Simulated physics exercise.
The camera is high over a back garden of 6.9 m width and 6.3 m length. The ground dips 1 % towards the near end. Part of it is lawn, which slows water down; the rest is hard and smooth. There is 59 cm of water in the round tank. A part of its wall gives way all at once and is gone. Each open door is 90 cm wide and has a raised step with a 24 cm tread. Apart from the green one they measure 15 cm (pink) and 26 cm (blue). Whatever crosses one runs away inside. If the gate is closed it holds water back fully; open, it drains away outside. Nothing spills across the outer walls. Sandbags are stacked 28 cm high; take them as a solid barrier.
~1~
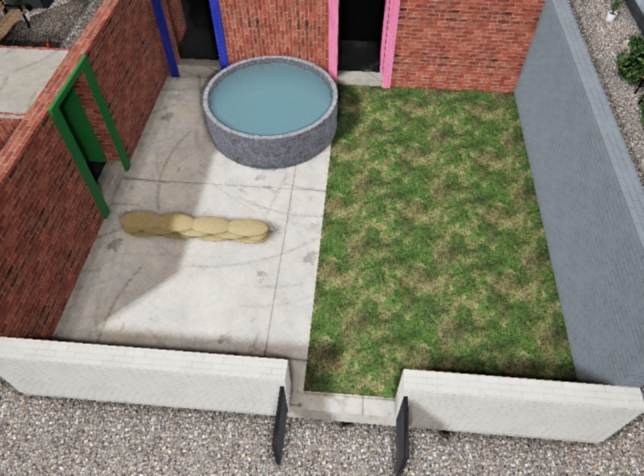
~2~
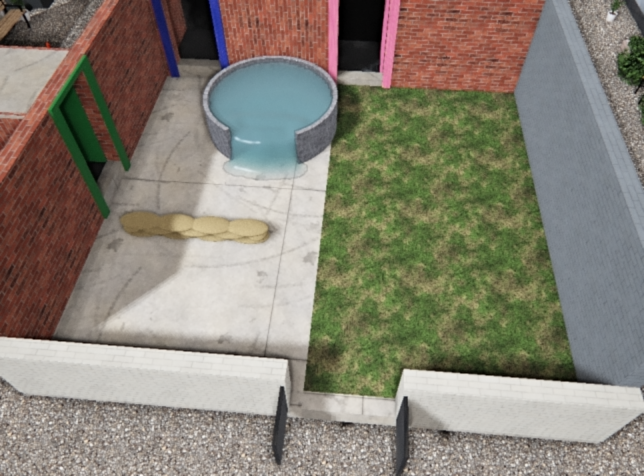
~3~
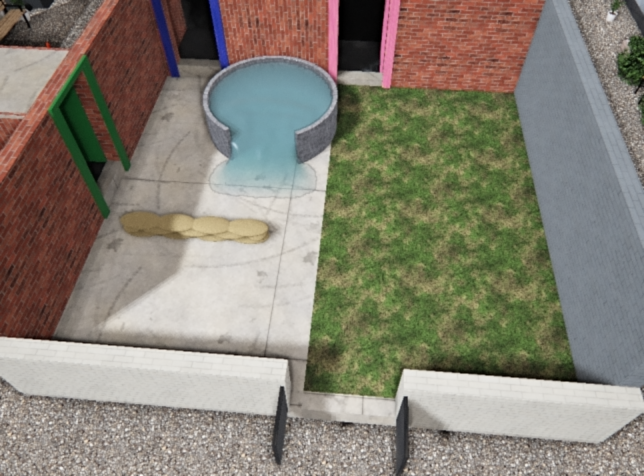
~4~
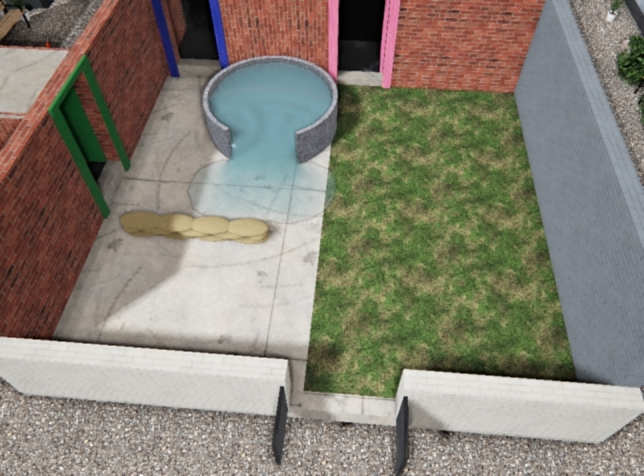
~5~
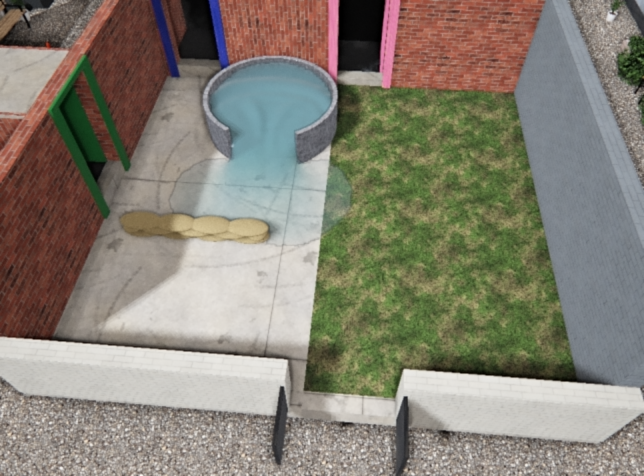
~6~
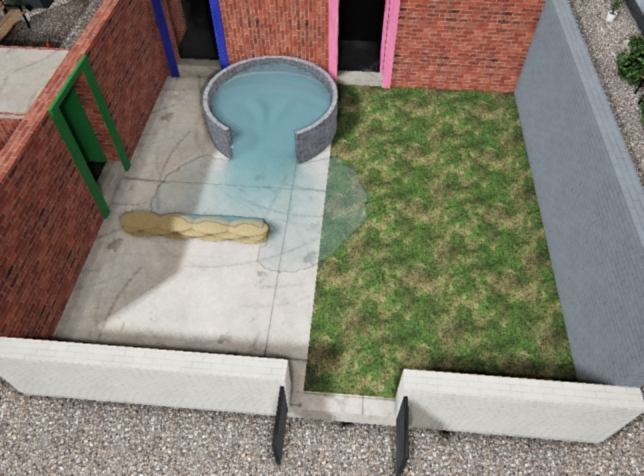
A walled back garden is seen from high above by a still camera, with smooth pale paving on the left and lawn on the right. A round grey tank of water stands at the back near blue and pink doorways, with a green doorway on the left and tan sandbags across the paving. The tank's near wall opens, and water pours out, spreading over the paving, against the sandbags and onto the grass.
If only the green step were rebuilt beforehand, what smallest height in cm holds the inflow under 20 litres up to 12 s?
Some 22 cm above the ground.
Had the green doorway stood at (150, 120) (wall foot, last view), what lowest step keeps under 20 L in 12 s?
Roughly 7.0 cm.
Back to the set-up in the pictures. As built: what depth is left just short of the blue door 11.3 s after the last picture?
Roughly 4.5 cm deep.
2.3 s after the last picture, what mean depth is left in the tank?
About 24 cm.
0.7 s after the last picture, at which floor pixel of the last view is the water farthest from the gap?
At about (290, 375).
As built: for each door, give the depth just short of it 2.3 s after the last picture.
Depths in cm: Pink 0, blue 0, green 23.
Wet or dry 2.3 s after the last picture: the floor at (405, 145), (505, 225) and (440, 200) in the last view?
In turn: Still dry, not reached, not reached.
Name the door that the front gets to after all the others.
It is the pink one.
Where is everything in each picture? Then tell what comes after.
The first picture shows still water, 59 cm deep, in the round tank at (271, 98); the green door at (96, 145) is dry.
In the second picture, water pours out at (263, 156) and has run 0.3 m, to (295, 175); about 8 cm deep outside, 59 cm at the back.
In the third picture, the front is at (220, 189), 0.7 m from the gap at (263, 158); 1.0 m2 of floor is wet, 59 cm left at the back.
In the fourth picture, water pours out at (263, 159) and has run 1.2 m, to (213, 214); about 6 cm deep outside, 59 cm at the back.
In the fifth picture, the front is at (296, 240), 1.6 m from the gap at (264, 159); 3.5 m2 of floor is wet, 58 cm left at the back.
In the sixth picture, the front is at (292, 266), 2.1 m from the gap at (263, 159); 4.7 m2 of floor is wet, 52 cm left at the back; the green door at (96, 145), 2.5 m from the gap, is still 0.8 m from the nearest water.
Then, 0.7 s after the last picture water covers 20 % of the floor, deepest (40 cm) near (240, 227); it has not reached the green door.
Then, 2.3 s after the last picture water covers 50 % of the floor, deepest (26 cm) near (110, 210); 23 cm at the green door, 7 litres in over its 25 cm step.
Then, 11.3 s after the last picture water covers 90 % of the floor, deepest (9 cm) near (195, 224); 7 cm at the green door, 8 litres in over its 25 cm step.
At the green door as built, the water peaked near 26 cm, 1.3 s after the last picture.
With a step of 20 cm, 29 litres would have come in within the 12 s; with 27.5 cm, 3 litres. So under 20 litres takes about 22 cm.
